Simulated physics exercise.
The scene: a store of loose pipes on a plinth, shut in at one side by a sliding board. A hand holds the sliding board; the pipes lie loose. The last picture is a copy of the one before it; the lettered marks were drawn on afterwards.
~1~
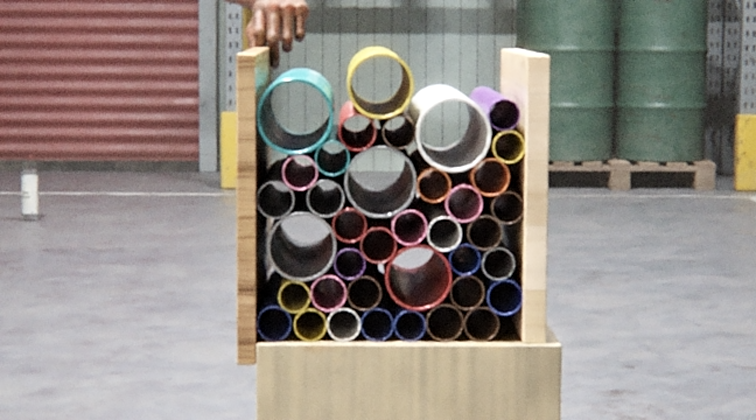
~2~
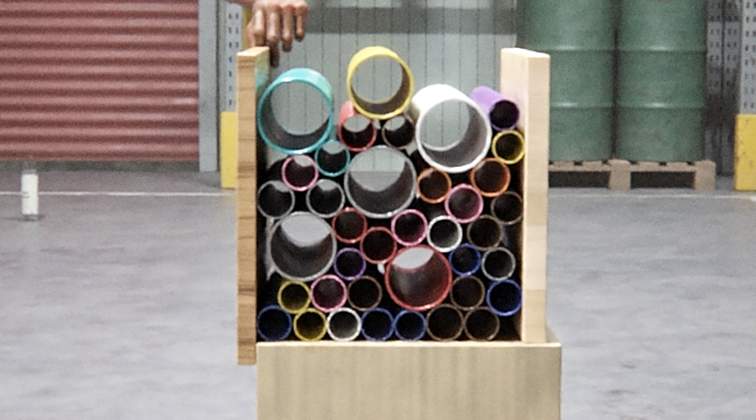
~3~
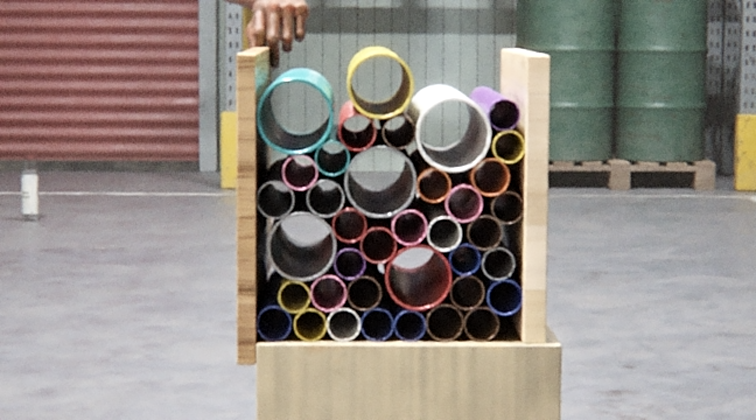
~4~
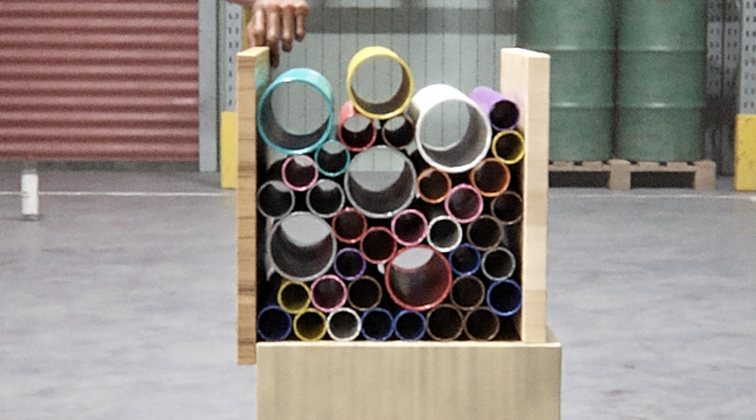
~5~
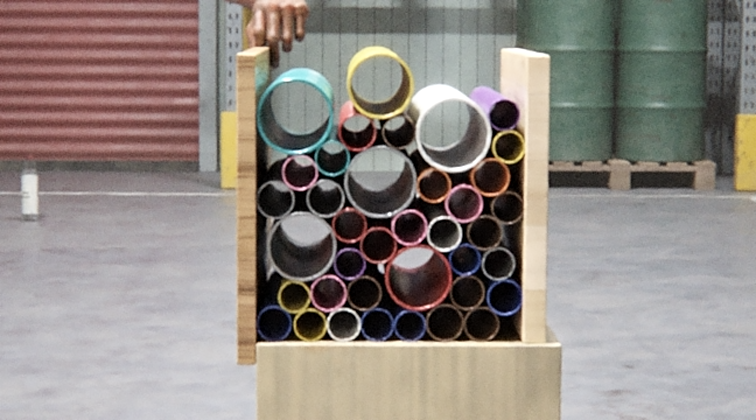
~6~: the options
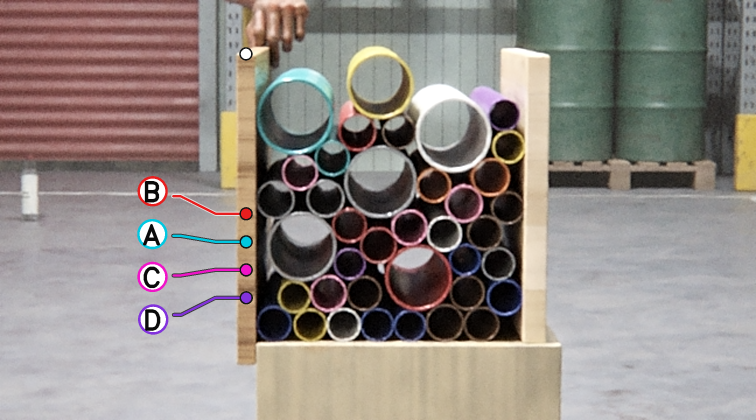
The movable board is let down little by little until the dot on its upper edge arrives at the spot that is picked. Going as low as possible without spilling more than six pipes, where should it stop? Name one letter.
The last mark within the limit is C.
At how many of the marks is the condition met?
Three of the four.
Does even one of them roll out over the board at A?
Yes, at A.
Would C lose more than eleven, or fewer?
At C, fewer than eleven.
On the marked copy, A at (246, 242); B at (246, 214); C at (246, 270); D at (246, 297); the white dot at (246, 54).
Taking C. A third of the way, top of the board (256, 145).
Two thirds of the way, top of the board (256, 247).
When it is over, top of the board (256, 269), six out over the board.
As for the rest, A six out over the board; B three out over the board; D more than six out over the board.
